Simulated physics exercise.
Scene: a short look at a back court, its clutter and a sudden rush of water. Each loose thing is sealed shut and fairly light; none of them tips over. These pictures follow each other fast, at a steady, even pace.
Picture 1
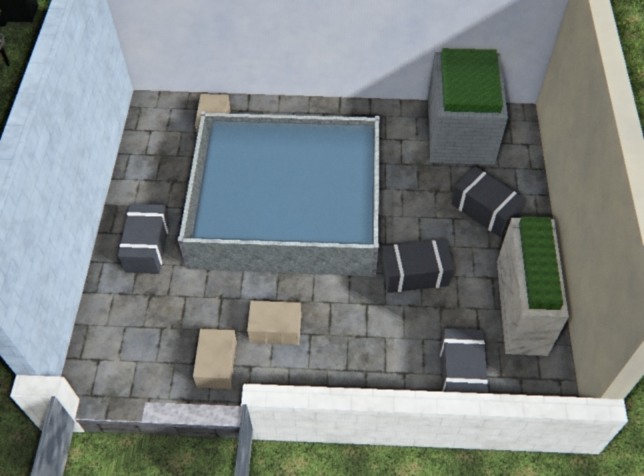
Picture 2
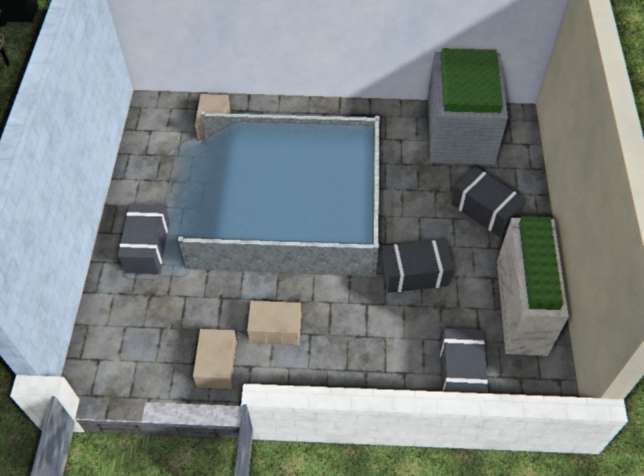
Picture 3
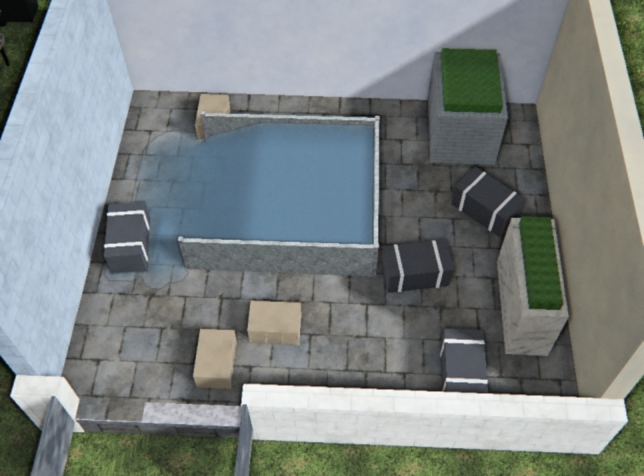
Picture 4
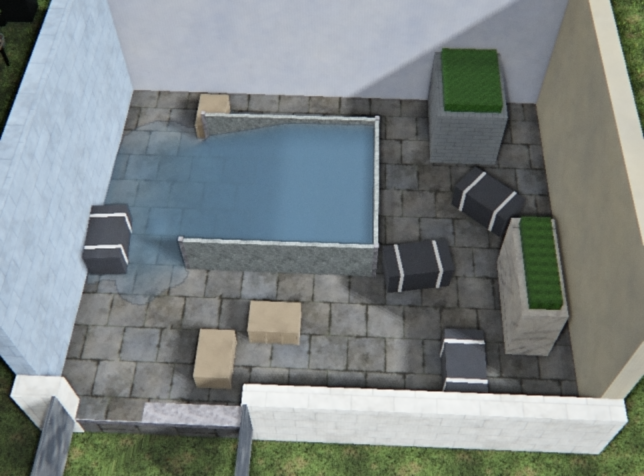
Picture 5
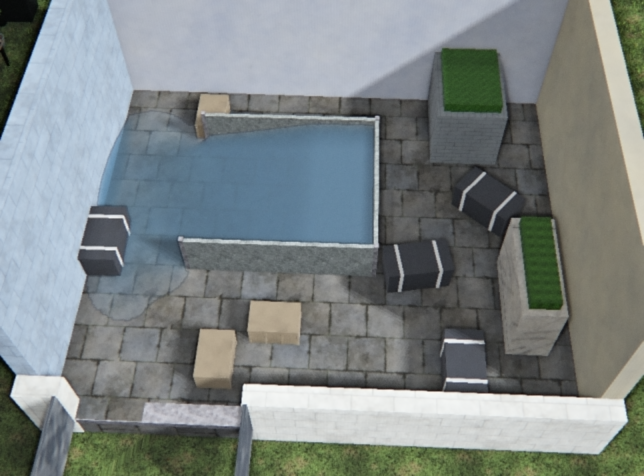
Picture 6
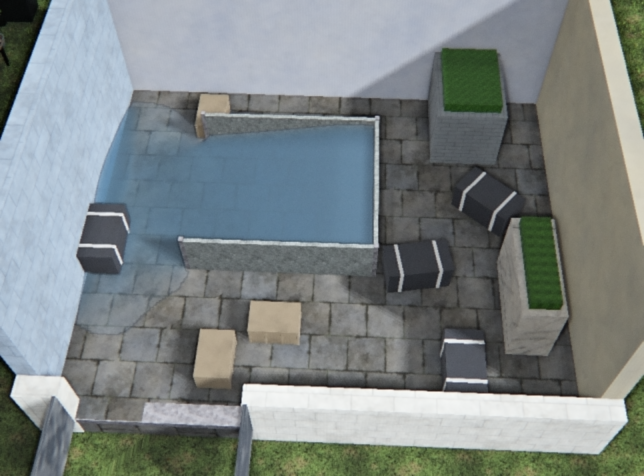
A raised pool in a walled stone courtyard lost its left side, and water poured out across the paving, pushing a dark trunk with white bands left to the wall while the other things stayed put.
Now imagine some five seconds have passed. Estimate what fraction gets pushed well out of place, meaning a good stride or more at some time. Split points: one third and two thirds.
The portion knocked well out of place is a third to two thirds.
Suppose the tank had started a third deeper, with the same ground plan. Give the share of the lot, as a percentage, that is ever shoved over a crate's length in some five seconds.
60 per cent.
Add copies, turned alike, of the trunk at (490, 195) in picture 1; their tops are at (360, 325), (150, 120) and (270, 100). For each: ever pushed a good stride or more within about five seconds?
Per listing: Largely stays, cleared out, cleared out.
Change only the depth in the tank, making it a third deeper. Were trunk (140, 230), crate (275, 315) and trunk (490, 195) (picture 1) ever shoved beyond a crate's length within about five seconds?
Taking them as listed - the full distance for the first, a shorter distance for the second, a shorter distance for the third.
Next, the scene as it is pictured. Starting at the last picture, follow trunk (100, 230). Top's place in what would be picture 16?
Estimated top position: Approximately (98, 398).
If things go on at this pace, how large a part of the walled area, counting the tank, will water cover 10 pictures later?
Around 45 percent.
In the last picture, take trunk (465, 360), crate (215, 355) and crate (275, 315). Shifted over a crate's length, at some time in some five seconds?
Sequence check gives below that mark, next past that mark, finally below that mark.
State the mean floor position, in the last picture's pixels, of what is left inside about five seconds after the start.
What remains is centred near (393, 281).
A moment on, 1 of 7 are well off their spots; 1 afloat.
Next, 1 of 7 are well off their spots; 2 afloat.
Later, 2 of 7 are well off their spots; 1 afloat.
In the end, 4 of 7 are well off their spots, and 4 have been at some point; 1 afloat.
